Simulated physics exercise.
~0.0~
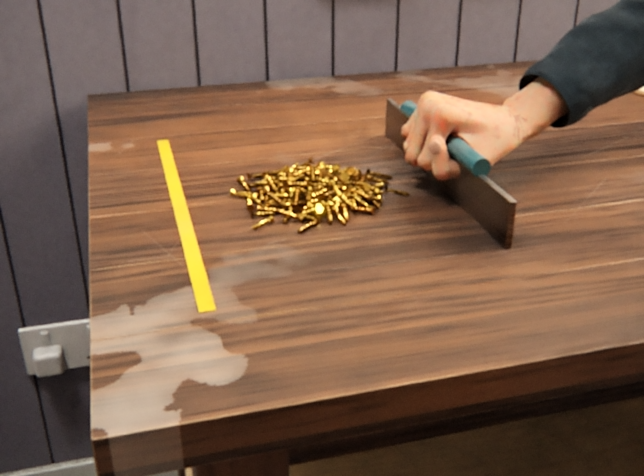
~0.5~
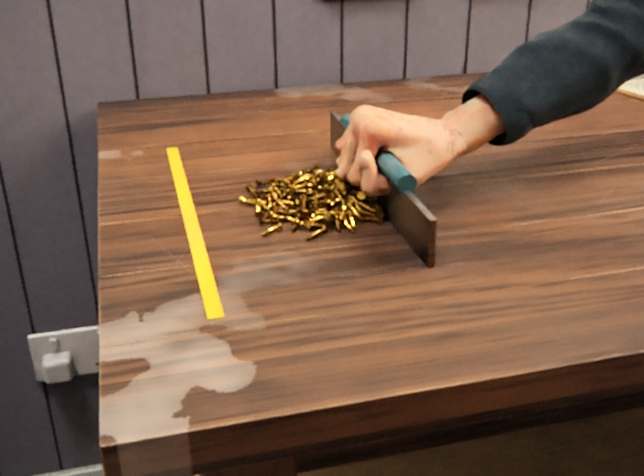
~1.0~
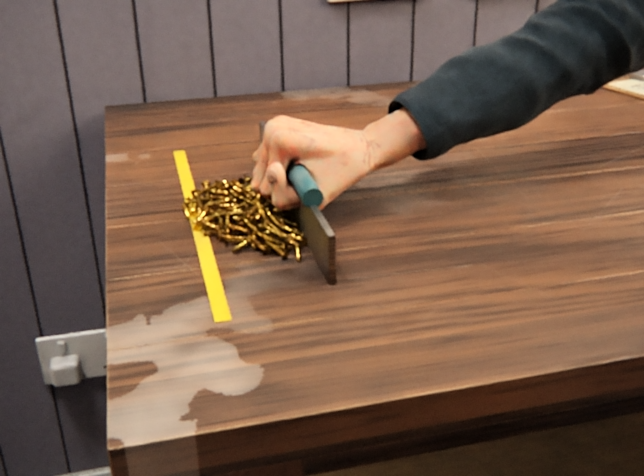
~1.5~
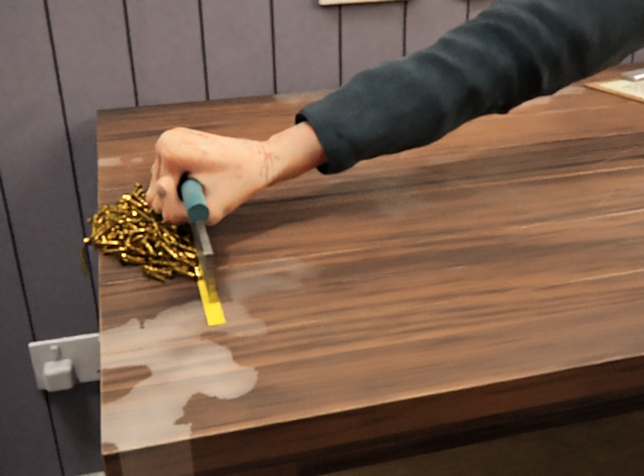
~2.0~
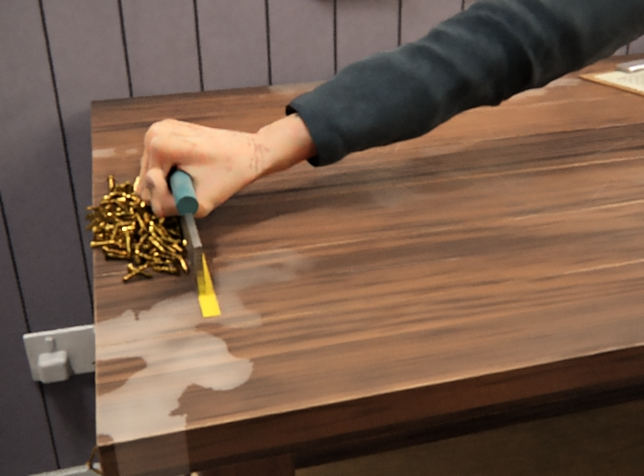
Hand pushing a heap of small brass-coloured pieces leftward with a scraper, stopping at the yellow tape with the heap at the table's edge.
